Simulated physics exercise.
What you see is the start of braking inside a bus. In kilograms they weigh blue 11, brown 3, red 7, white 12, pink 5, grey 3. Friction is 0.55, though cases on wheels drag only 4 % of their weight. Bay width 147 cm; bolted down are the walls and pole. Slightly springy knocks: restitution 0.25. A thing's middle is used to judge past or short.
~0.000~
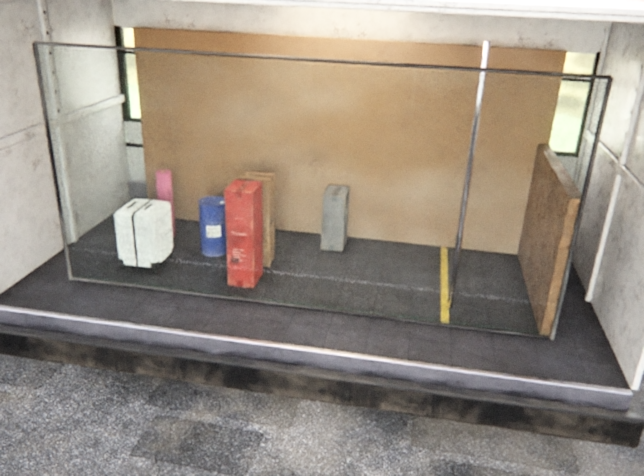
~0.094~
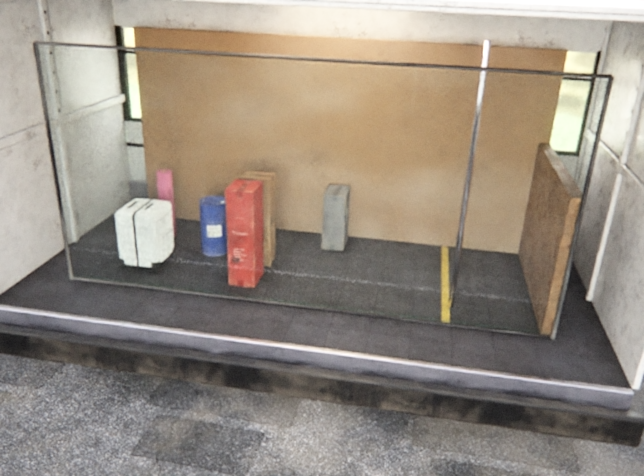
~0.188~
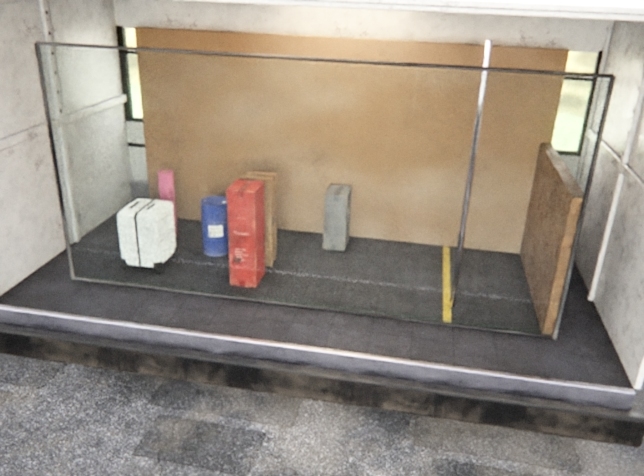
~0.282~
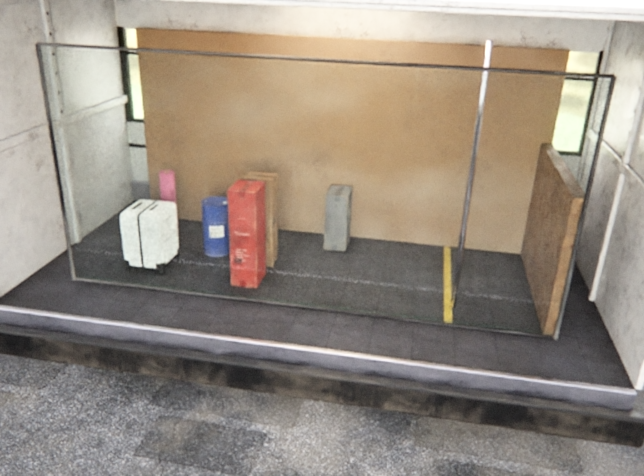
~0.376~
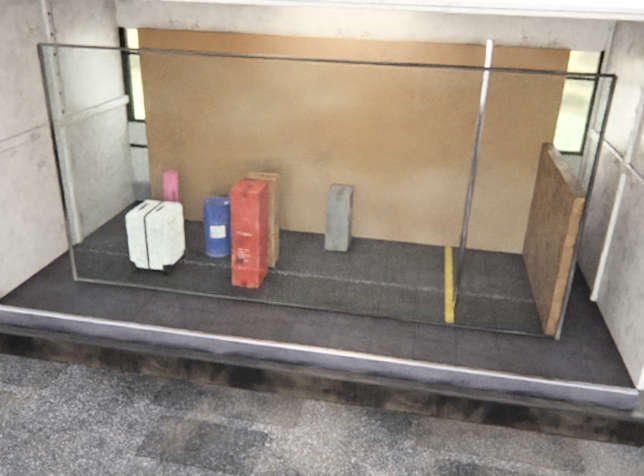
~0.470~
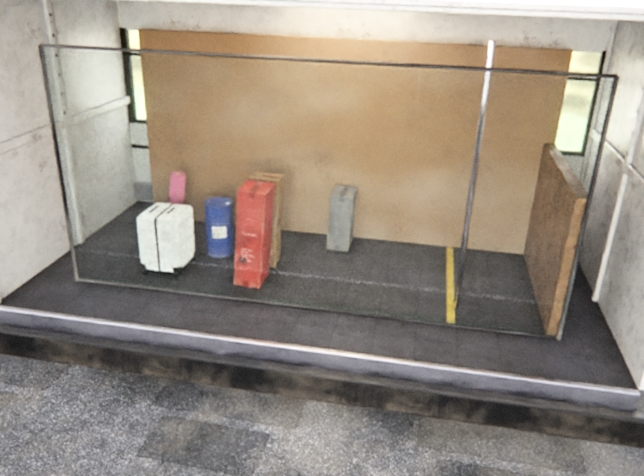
The white box slides slightly right toward the blue container while the other items barely shift.
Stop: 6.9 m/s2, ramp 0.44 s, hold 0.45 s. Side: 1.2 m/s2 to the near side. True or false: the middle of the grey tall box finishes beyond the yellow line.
False.
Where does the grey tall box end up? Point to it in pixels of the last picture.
Look roughly at (436, 248) in the final picture.
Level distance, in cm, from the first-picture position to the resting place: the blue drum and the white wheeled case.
Blue drum about 90, white wheeled case about 140.
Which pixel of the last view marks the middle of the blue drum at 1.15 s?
(286, 247).
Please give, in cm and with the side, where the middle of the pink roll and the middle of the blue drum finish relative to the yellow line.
Measured at the end, the pink roll is 170 cm short and the blue drum is 130 cm short.
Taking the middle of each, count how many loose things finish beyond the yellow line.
Total tallied: 0.
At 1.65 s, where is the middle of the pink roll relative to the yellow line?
Around 170 cm shy of the mark.
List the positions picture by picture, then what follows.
Grey tall box (335, 218), brown tall box (257, 220), yellow line (445, 317), in the first picture.
Grey tall box (336, 218), brown tall box (258, 219), in the second picture.
Grey tall box (337, 218), brown tall box (259, 219), in the third picture.
Grey tall box (338, 218), brown tall box (260, 220), in the fourth picture.
Grey tall box (340, 218), brown tall box (262, 220), in the fifth picture.
Grey tall box (342, 218), yellow line (451, 317), in the sixth picture.
After 0.75 s the grey tall box is 85 cm short of the yellow line, tilted 40°, near (362, 221) in the last picture's view; the brown tall box 144 cm short of the yellow line, tilted 35°.
After 1.15 s the grey tall box is 24 cm short of the yellow line, tilted 90°, near (425, 246) in the last picture's view.
After 1.65 s the grey tall box is 14 cm short of the yellow line, tilted 90°, near (436, 248) in the last picture's view; the brown tall box 55 cm short of the yellow line, tilted 90°.
Final state at 3.0 s, blue drum stops short of the yellow line; brown tall box stops short of the yellow line; red tall box stops short of the yellow line; white wheeled case stops short of the yellow line; pink roll stops short of the yellow line; grey tall box stops short of the yellow line.
